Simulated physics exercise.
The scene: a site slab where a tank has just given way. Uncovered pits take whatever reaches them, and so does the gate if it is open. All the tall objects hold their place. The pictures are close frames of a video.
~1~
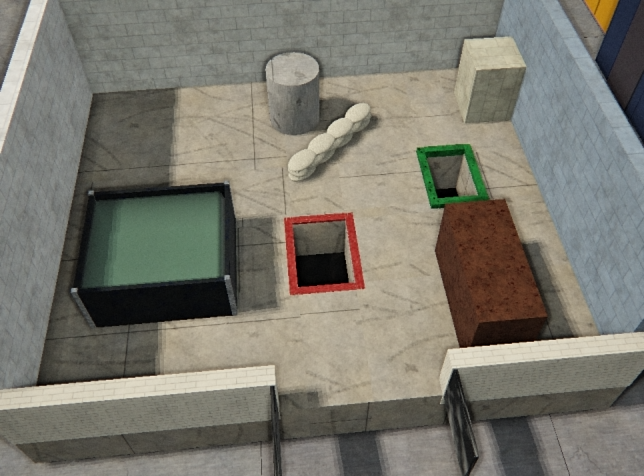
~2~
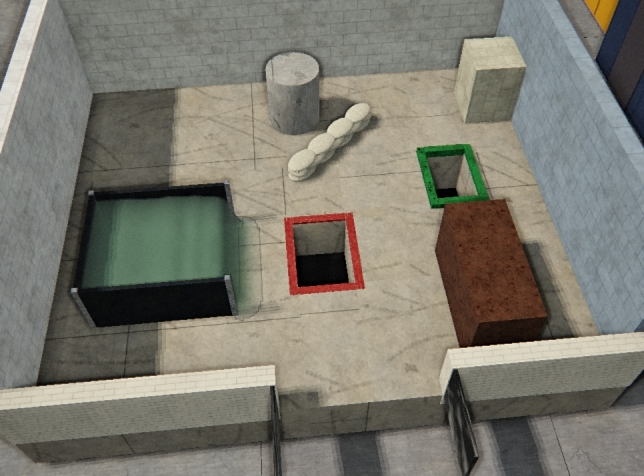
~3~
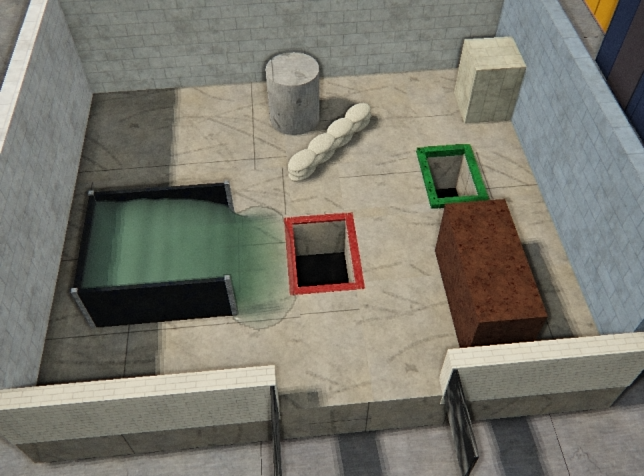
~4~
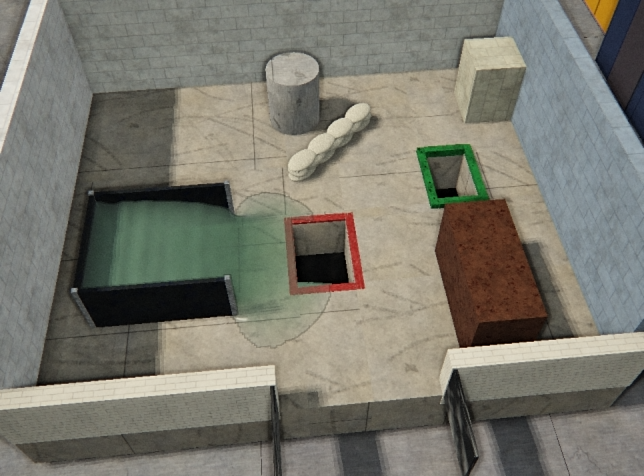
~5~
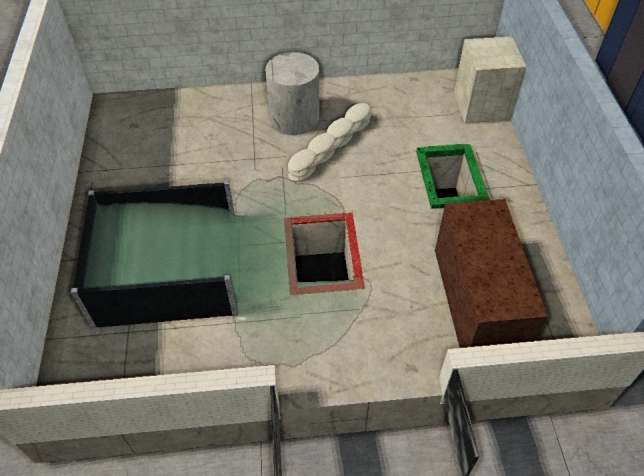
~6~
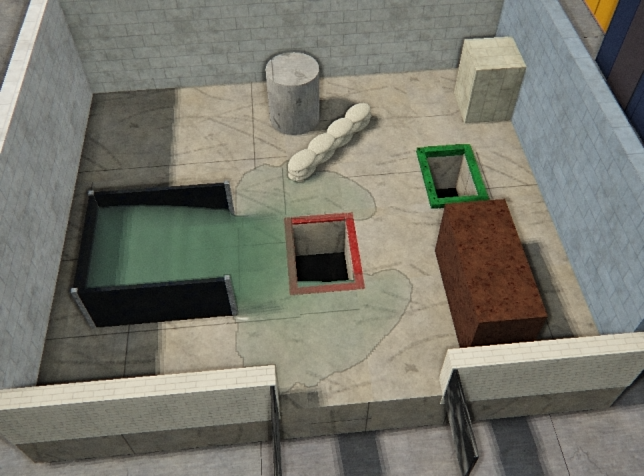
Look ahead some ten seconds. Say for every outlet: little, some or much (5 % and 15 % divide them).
In the end: The gate takes between 5 and 15 %; the red pit takes more than 15 %; the green pit takes less than 5 %.
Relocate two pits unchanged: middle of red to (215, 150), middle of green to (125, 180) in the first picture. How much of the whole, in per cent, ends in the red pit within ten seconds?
Roughly, in per cent: Red 2.
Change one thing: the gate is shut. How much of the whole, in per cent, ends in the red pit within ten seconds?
In per cent: Red 65.
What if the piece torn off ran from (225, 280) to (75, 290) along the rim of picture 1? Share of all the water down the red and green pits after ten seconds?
Parts in a hundred: Red 10, green 0.
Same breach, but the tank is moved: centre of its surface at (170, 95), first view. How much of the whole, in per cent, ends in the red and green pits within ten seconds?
Roughly, in per cent: Red 15, green 4.
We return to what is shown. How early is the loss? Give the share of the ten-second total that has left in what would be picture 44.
I make it 90 per cent.
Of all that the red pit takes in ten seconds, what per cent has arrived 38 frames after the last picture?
Close to 95 %.
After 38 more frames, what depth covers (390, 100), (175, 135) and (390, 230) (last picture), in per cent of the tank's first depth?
Roughly 2, 0 and 2 per cent, in turn.
A moment on, water covers 25 % of the floor; the gate 1 %, the red pit 26 %, the green pit 0 %.
Next, water covers 30 % of the floor; the gate 3 %, the red pit 39 %, the green pit 0 %.
Then, water covers 35 % of the floor; the gate 7 %, the red pit 48 %, the green pit 0 %.
Later, water covers 45 % of the floor; the gate 11 %, the red pit 55 %, the green pit 0 %.
In the end, water covers 55 % of the floor; the gate 13 %, the red pit 60 %, the green pit 0 %.
